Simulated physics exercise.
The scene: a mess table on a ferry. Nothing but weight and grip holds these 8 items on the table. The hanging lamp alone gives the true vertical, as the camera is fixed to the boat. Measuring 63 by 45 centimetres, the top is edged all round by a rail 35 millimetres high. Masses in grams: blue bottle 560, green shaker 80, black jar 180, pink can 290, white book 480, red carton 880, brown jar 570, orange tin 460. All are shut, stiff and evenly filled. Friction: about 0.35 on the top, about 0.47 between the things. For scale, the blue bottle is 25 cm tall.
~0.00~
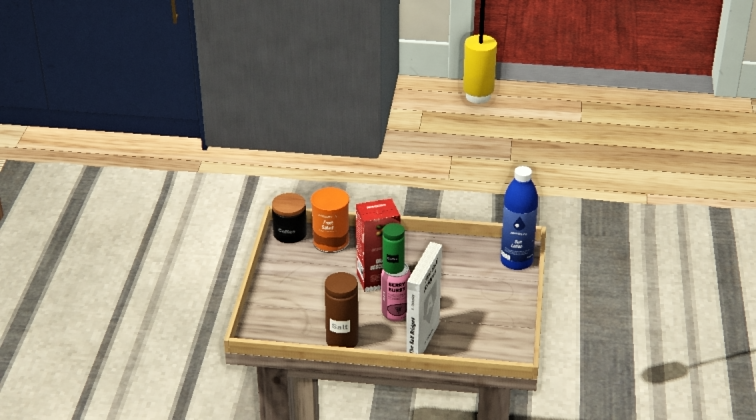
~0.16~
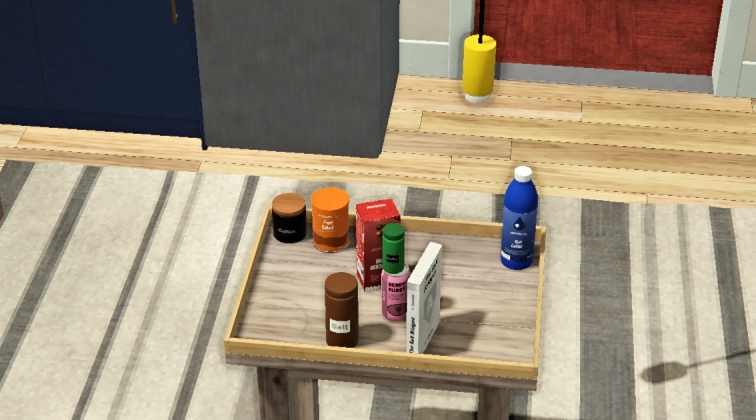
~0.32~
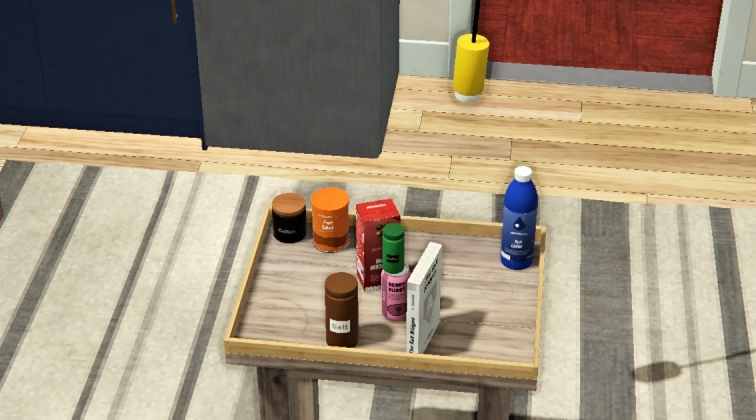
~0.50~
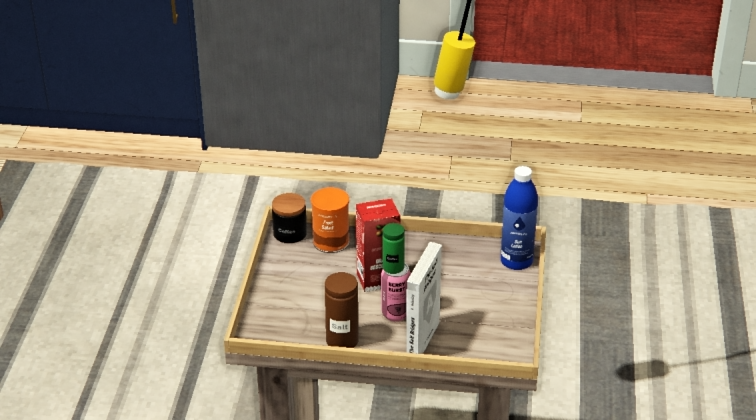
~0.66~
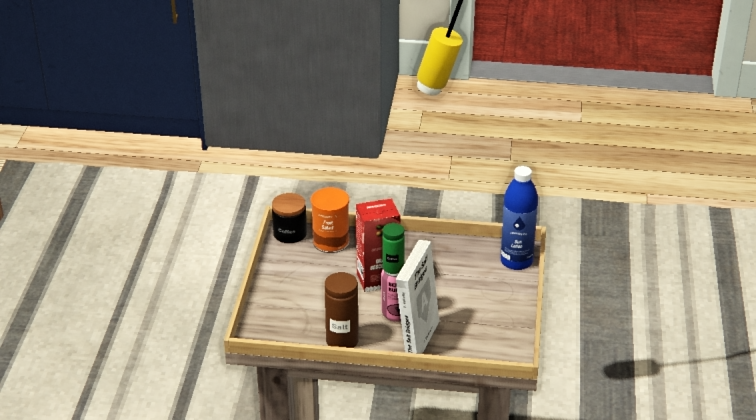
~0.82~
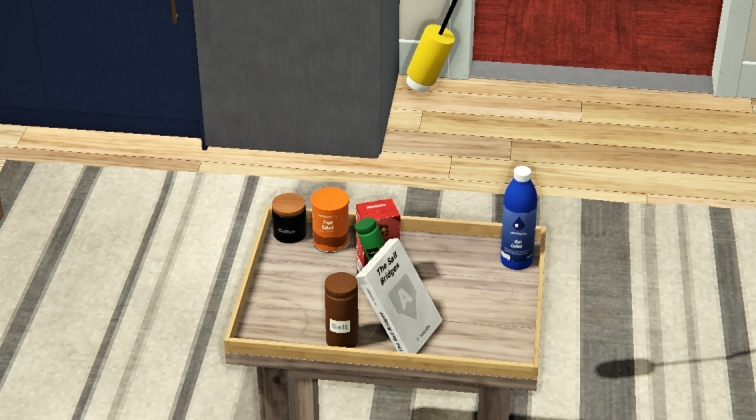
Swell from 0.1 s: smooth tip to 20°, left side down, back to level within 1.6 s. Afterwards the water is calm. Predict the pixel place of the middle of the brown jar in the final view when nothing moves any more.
The middle of the brown jar lies at about (272, 326).
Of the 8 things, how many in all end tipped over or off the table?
I get 5.
Around 1.02 s, floor tilted 19°, left side down; brown jar tipped 5° against what carries it near (331, 310); pink can on its side; green shaker tipped 53° against what carries it.
Around 1.32 s, floor tilted 9°, left side down; brown jar on its side near (277, 322); green shaker on its side; pink can on its side.
Finally (2.2 s), on their side or leaning hard on the table, blue bottle, green shaker, pink can, white book and brown jar; the other 3 still in place (within 5 cm). In the last view, brown jar near (272, 326).
